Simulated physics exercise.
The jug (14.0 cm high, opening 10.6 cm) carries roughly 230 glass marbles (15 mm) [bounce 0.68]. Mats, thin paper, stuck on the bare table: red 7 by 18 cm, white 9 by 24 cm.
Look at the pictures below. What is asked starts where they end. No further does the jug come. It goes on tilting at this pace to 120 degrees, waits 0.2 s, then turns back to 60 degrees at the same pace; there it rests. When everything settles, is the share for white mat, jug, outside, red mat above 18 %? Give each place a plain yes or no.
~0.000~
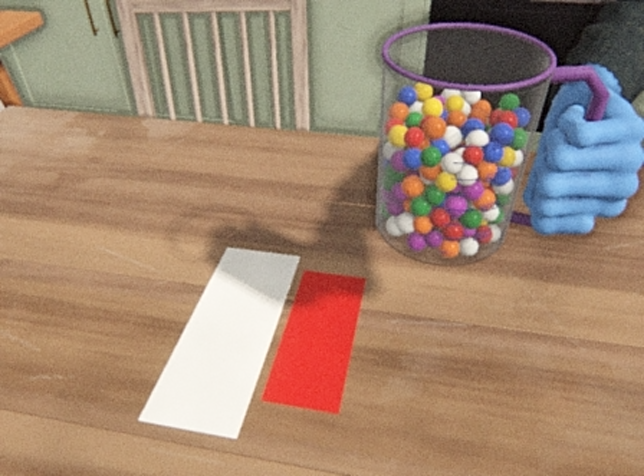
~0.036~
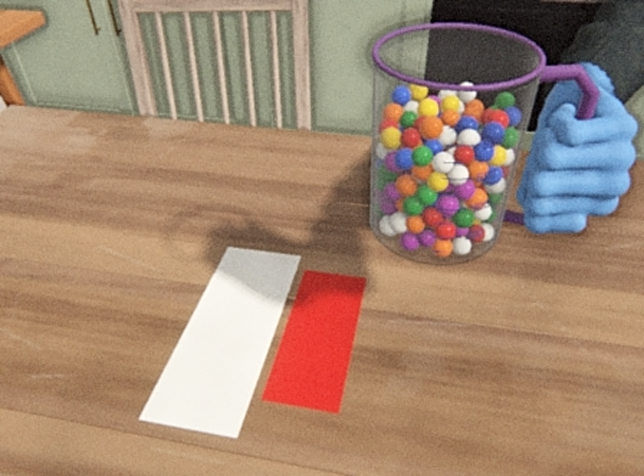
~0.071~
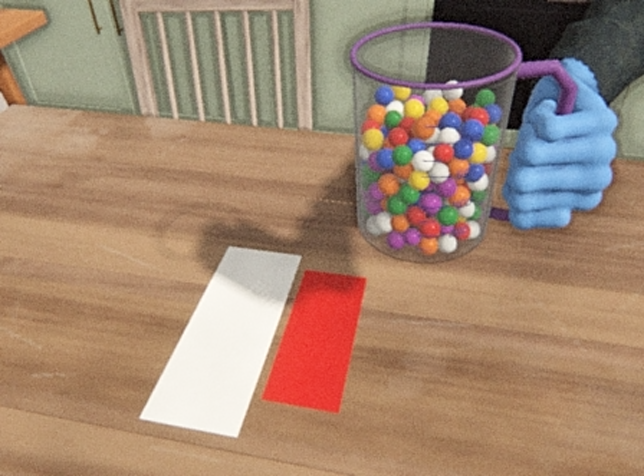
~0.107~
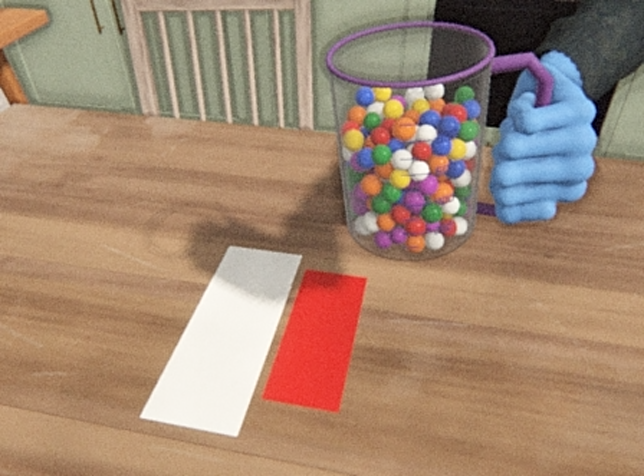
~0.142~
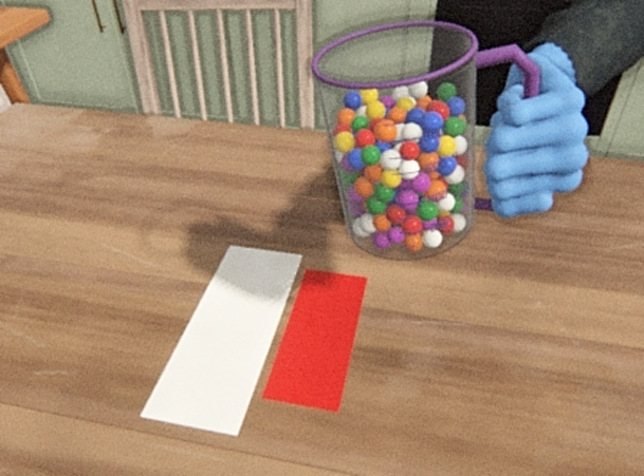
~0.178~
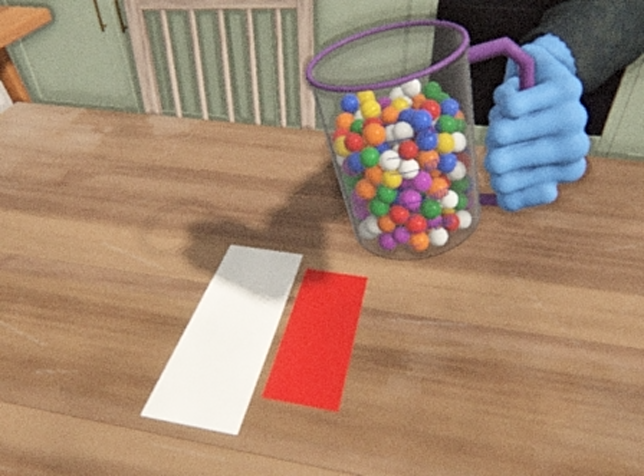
Place by place: White mat no, jug no, off the mats yes, red mat no.
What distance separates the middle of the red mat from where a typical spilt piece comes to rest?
It comes to roughly 58 cm.
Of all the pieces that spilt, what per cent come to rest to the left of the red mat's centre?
80 %, roughly.
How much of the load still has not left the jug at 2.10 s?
About 0 percent.
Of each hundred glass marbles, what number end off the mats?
Some 100 per cent.
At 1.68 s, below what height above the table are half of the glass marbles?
It's around 0 centimetres.
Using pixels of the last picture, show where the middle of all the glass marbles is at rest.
I'd put the centre roughly at pixel (242, 307).
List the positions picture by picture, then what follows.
The first picture shows jug at (456, 121); tilt 0 degrees; moved 0.0 cm; lip at (385, 49); top of the load at (509, 103); red mat at (319, 333); white mat at (231, 327).
The second picture shows jug at (447, 121); tilt 1 degrees; moved 0.6 cm; lip at (376, 50); top of the load at (505, 102).
The third picture shows jug at (428, 120); tilt 3 degrees; moved 1.9 cm; lip at (354, 51); top of the load at (485, 100).
The fourth picture shows jug at (409, 118); tilt 6 degrees; moved 3.2 cm; low side left; lip at (330, 55); top of the load at (365, 97).
The fifth picture shows jug at (399, 117); tilt 10 degrees; moved 3.7 cm; low side left; lip at (316, 60); top of the load at (353, 101).
The sixth picture shows jug at (396, 116); tilt 14 degrees; moved 3.7 cm; low side left; lip at (311, 67); top of the load at (418, 104); red mat at (320, 331); white mat at (233, 324). It turns about 120 degrees a second.
After 0.75 s, tilt 82 degrees; jug 100 %; middle of all pieces on or above the table near (421, 156).
Then, at 1.24 s, tilt 120 degrees; white mat 30 %, jug 25 %, outside 15 %, red mat 20 %, in the air 10 %; middle of all pieces on or above the table near (284, 266).
After 1.68 s, tilt 85 degrees; white mat 5 %, outside 90 %, red mat 5 %; middle of all pieces on or above the table near (161, 292).
After 2.10 s, tilt 60 degrees; outside 95 %; middle of all pieces on or above the table near (98, 278).
At rest (4.0 s), white mat 0 %, jug 0 %, outside 100 %, red mat 0 %.
